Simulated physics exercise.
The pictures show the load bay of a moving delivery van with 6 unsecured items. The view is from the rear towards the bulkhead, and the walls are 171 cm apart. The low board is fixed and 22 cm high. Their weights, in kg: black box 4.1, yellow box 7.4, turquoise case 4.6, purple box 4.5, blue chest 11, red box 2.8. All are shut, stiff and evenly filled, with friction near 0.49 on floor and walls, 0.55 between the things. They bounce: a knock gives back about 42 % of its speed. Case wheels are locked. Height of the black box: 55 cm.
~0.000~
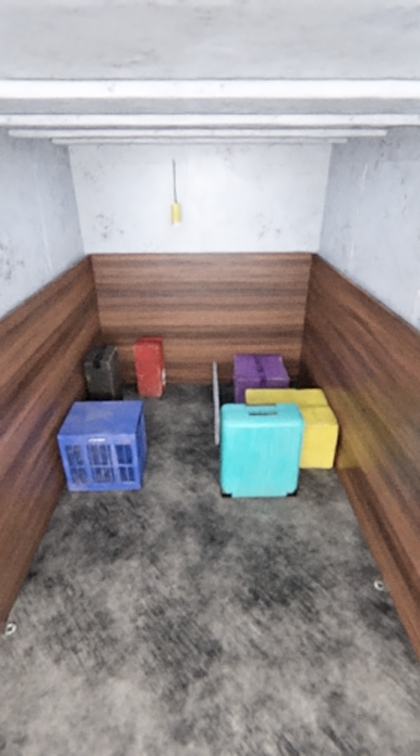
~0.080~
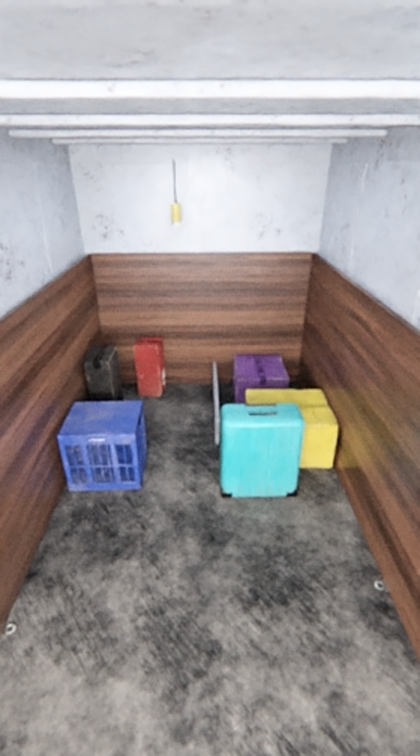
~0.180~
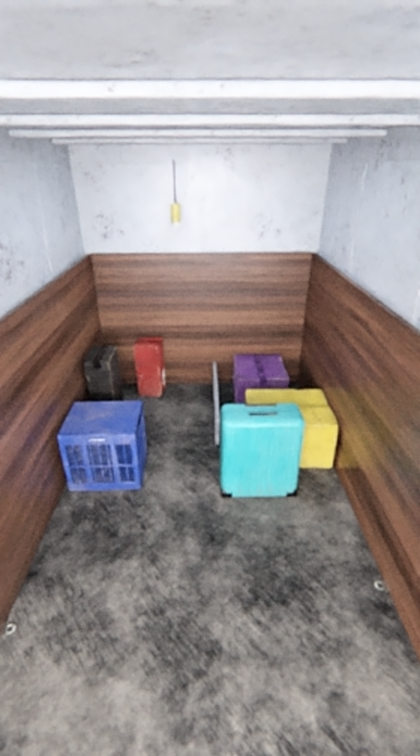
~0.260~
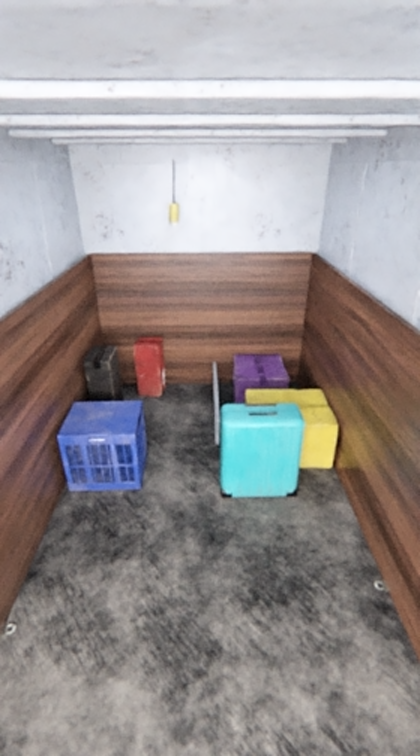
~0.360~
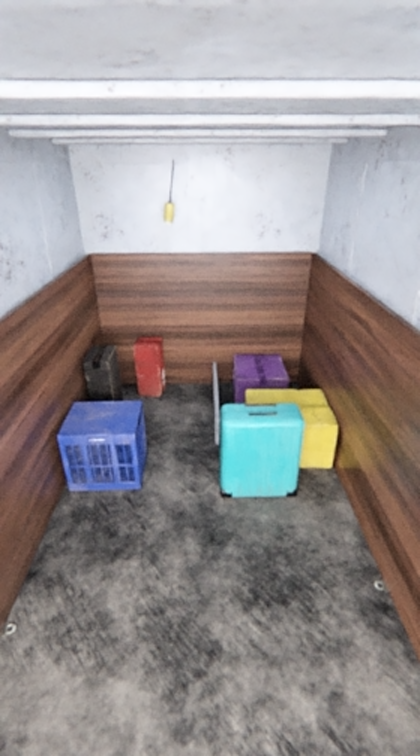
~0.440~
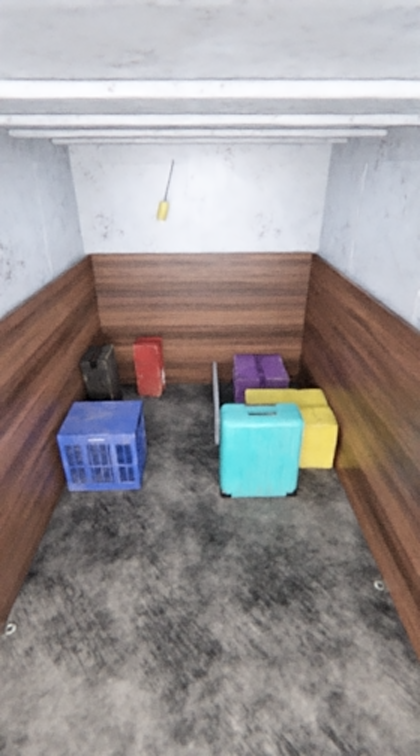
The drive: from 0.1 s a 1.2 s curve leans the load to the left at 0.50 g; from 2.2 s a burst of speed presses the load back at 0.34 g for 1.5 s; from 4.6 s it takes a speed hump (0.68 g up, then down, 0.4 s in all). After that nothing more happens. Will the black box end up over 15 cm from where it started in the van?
The black box stays put.
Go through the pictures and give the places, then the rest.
Steady run; black box (106, 387); yellow box (287, 427), in the first frame.
Steady run; purple box (259, 382); blue chest (107, 445), in the second frame.
Force 0.16 g left; red box (150, 367); yellow box (287, 427), in the third frame.
Force 0.32 g left; turquoise case (259, 451); purple box (259, 382), in the fourth frame.
Force 0.50 g left; blue chest (107, 445); red box (150, 367), in the fifth frame.
Force 0.50 g left; black box (104, 386); yellow box (286, 427), in the sixth frame.
After 0.84 s, force 0.50 g left; black box moved 3 cm near (102, 386); red box 25° off upright; turquoise case moved 3 cm.
After 1.44 s, steady run; black box moved 2 cm near (103, 387); red box 39° off upright; turquoise case moved 6 cm.
In the end (5.5 s), toppled in the van, red box; the other 5 under 15 cm from the start. In the last view, black box near (103, 387).
